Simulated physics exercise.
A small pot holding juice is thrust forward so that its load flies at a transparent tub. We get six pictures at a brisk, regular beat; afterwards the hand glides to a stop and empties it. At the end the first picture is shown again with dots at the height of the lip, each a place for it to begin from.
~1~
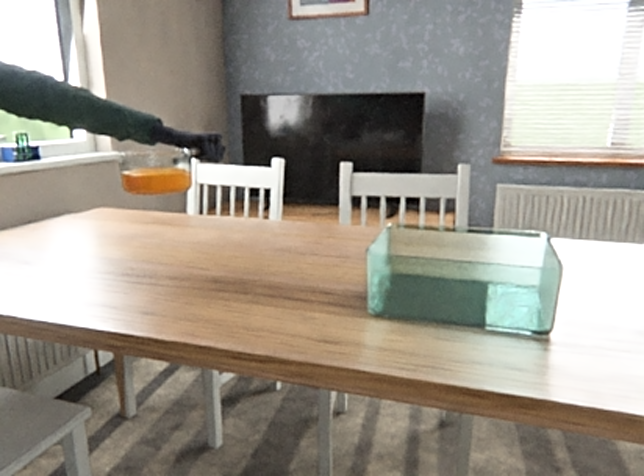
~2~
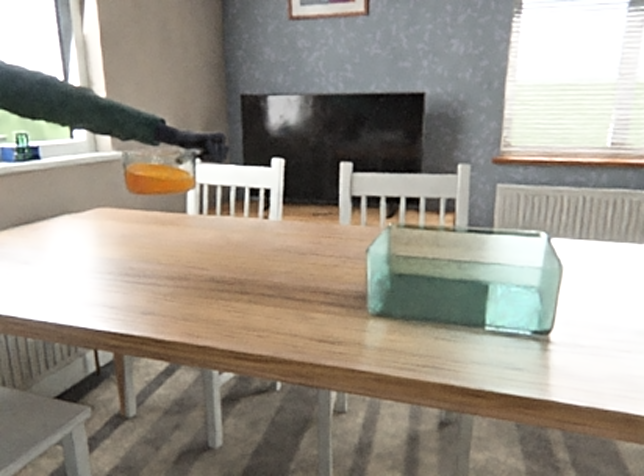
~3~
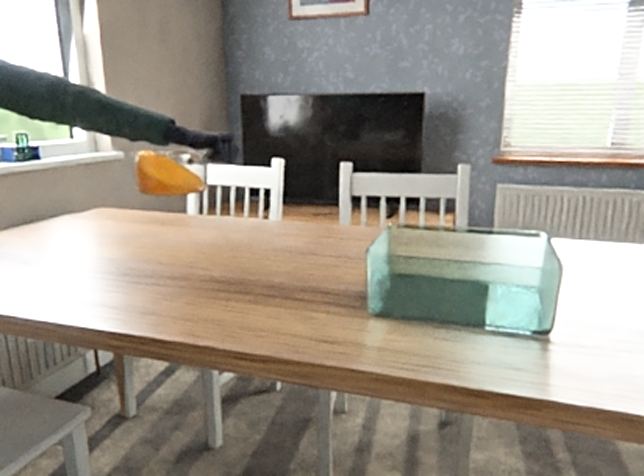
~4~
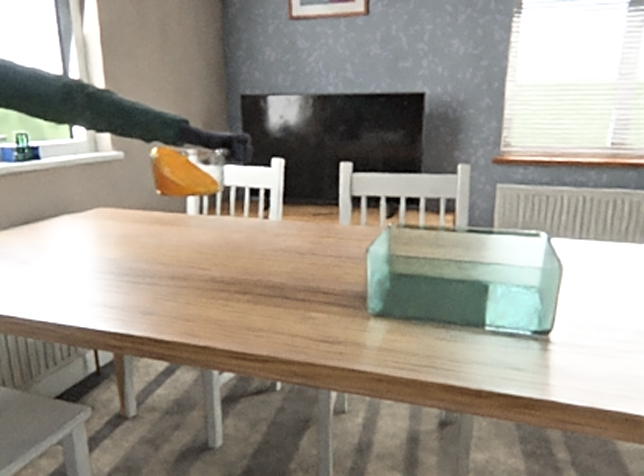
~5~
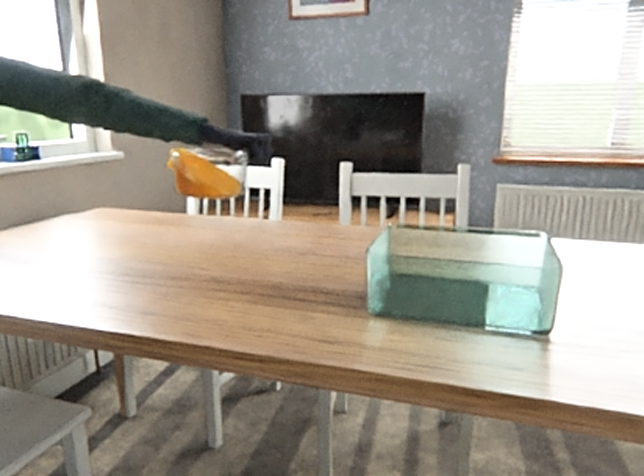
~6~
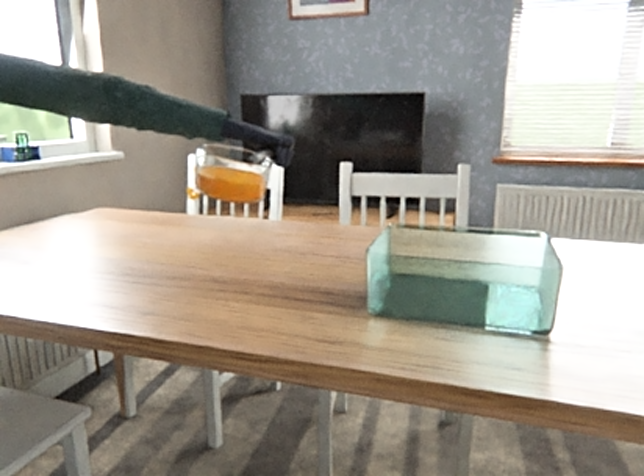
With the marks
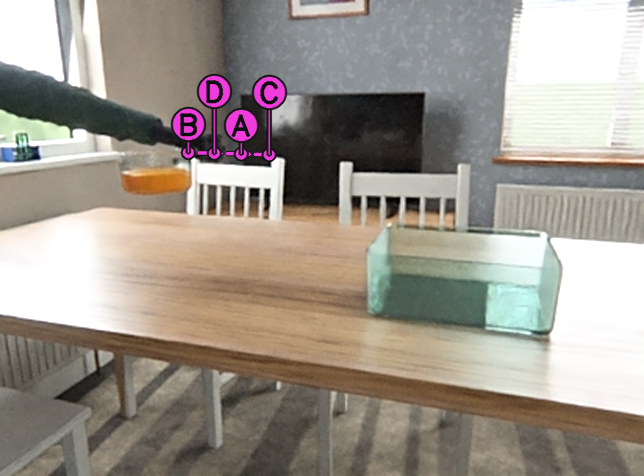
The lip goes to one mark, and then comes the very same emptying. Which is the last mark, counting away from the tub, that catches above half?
Use spot D.
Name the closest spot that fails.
Spot B.
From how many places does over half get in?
Three of them.
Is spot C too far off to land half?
No.
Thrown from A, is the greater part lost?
No.
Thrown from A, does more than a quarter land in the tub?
Yes.
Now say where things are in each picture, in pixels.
Upright, lip at (184, 152); tub from (368, 312) to (553, 334); nothing has left yet, in the first frame.
Upright, lip at (188, 152); nothing has left yet, in the second frame.
Upright, lip at (200, 152); nothing has left yet, in the third frame.
Upright, lip at (218, 153); juice is over the rim, down to (156, 153), in the fourth frame.
Tipped about 4°, lip at (242, 156); juice is over the rim, down to (175, 166), in the fifth frame.
Tipped about 14°, lip at (268, 163); juice is over the rim, down to (194, 198), in the sixth frame.
In magenta, A at (241, 153); B at (188, 152); C at (269, 154); D at (214, 153).
With A, about 81 % lands in the tub, 15 % falls short and 3 % goes beside or beyond.
With B, about 34 % lands in the tub, 63 % falls short and 3 % goes beside or beyond.
With C, about 91 % lands in the tub, 4 % falls short and 5 % goes beside or beyond.
With D, about 63 % lands in the tub, 32 % falls short and 5 % goes beside or beyond.
